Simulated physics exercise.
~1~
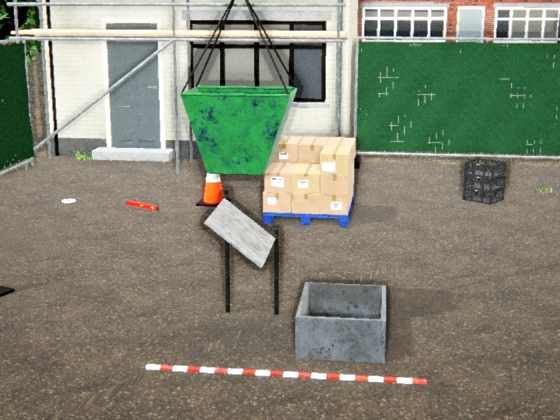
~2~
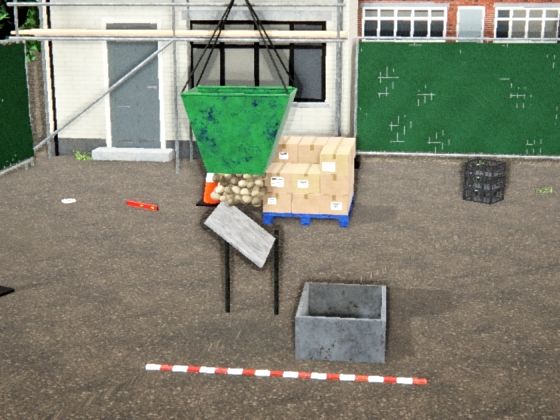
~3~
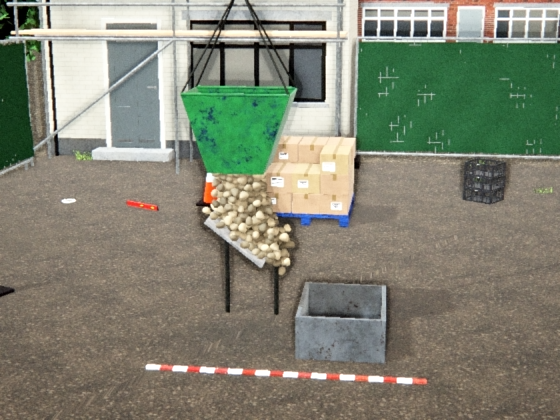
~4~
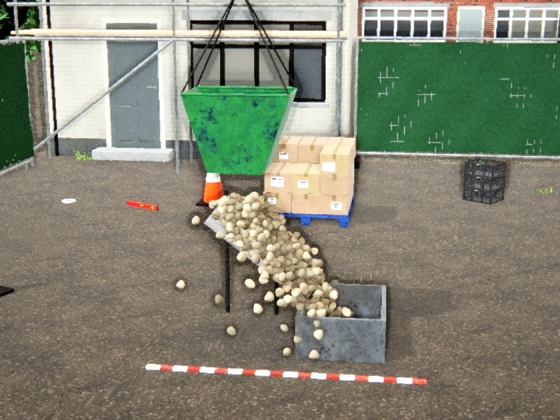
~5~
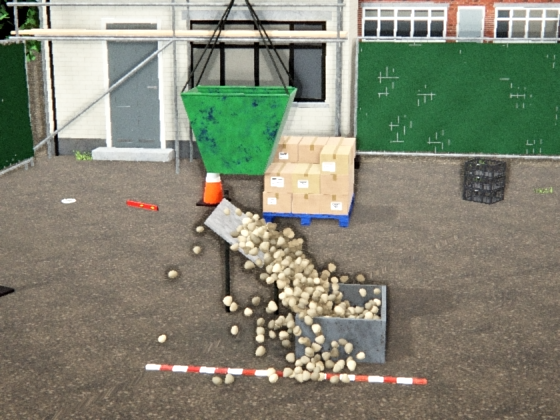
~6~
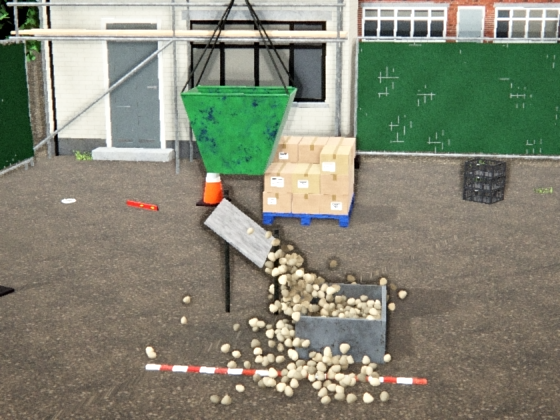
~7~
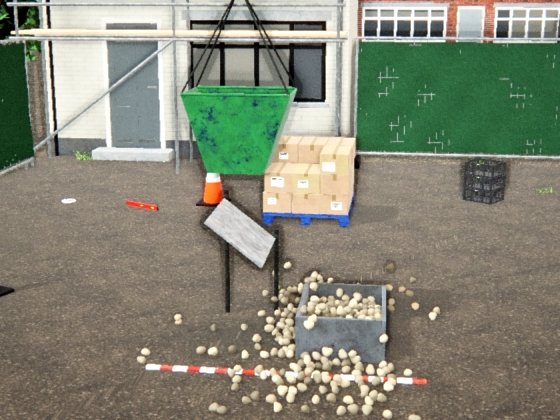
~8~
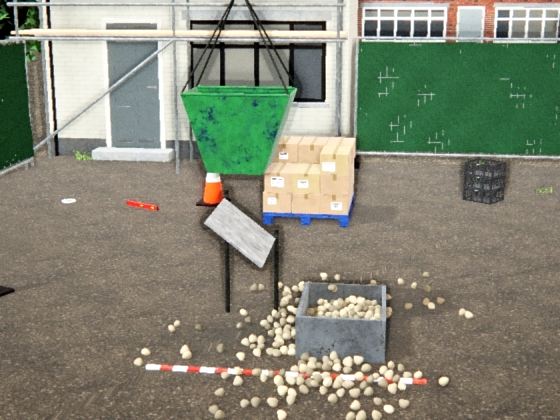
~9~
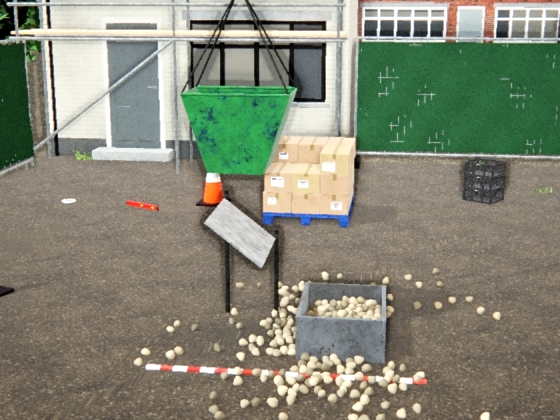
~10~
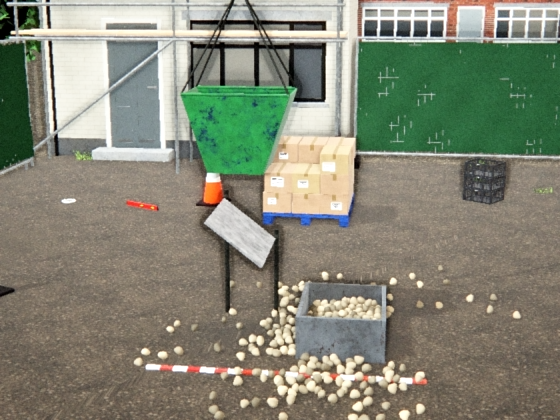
In a paved yard, pale rounded stones pour from a hanging green skip onto a sloping slab and slide down to the right, tumbling into and around a grey open bin, which ends up holding many of them while others lie scattered around it and the red-and-white staff.
